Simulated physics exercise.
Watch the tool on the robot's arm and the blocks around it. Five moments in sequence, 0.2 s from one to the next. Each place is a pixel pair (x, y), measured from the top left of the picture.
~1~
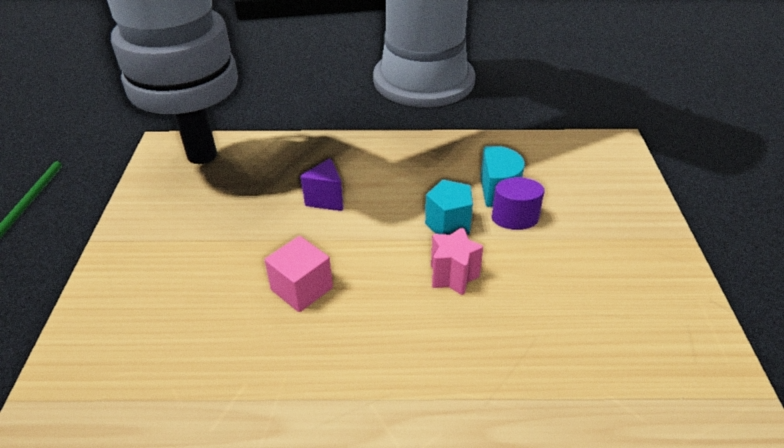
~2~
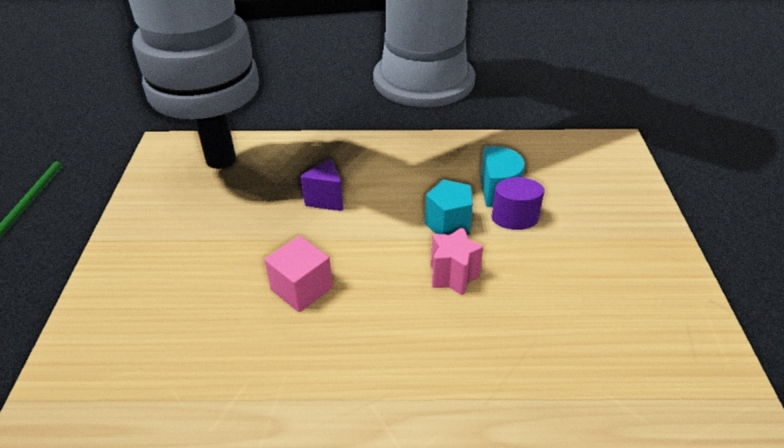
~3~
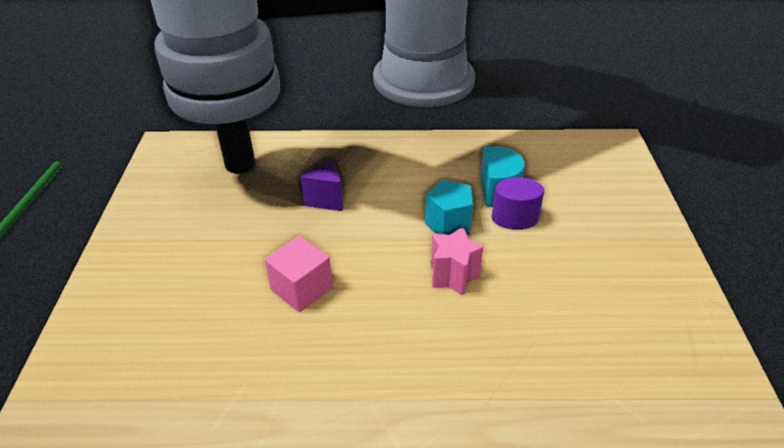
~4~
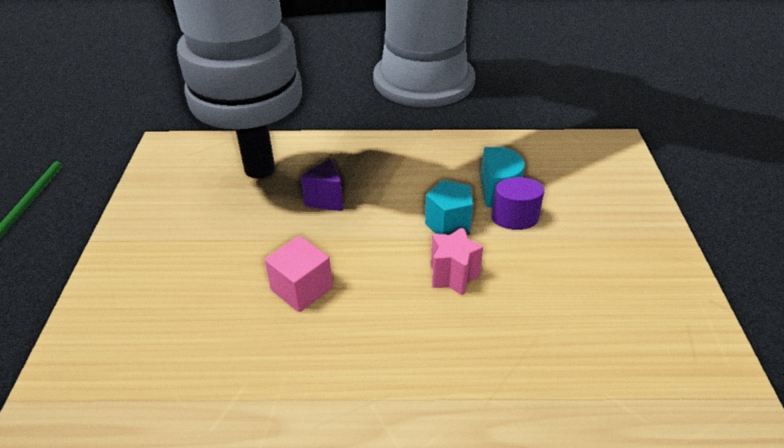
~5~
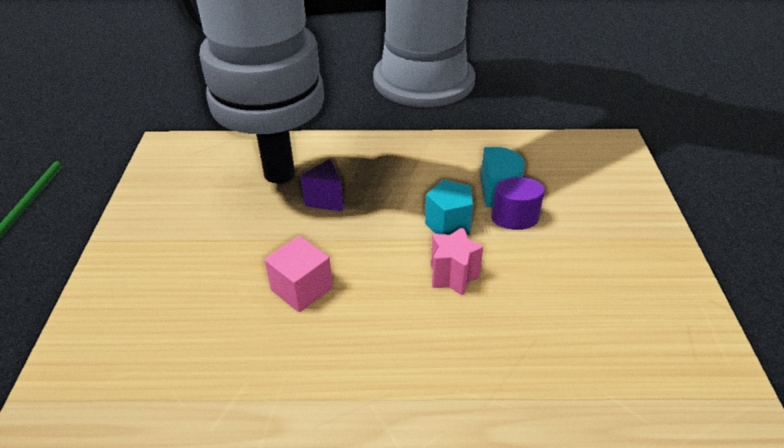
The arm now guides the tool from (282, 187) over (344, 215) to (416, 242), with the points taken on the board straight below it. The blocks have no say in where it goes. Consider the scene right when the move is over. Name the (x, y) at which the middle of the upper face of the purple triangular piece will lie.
(398, 182)
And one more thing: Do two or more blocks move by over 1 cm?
No, I don't think so.
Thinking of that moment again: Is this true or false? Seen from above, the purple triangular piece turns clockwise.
It is false.
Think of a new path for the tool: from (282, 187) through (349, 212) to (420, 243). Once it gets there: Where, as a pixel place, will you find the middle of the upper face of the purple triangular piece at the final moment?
The point I'd pick in the picture is (423, 188).
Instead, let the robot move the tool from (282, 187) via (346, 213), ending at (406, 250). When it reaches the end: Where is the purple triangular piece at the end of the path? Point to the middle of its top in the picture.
The purple triangular piece ends near (405, 189).
The first path, step by step. One third of the way, tool (322, 194); purple triangular piece (350, 177), turned 45° anticlockwise.
Two thirds of the way, tool (367, 211); purple triangular piece (392, 182), turned 85° anticlockwise.
At the end, tool (417, 230); purple triangular piece (398, 182), turned 100° anticlockwise; turquoise pentagonal block unmoved.
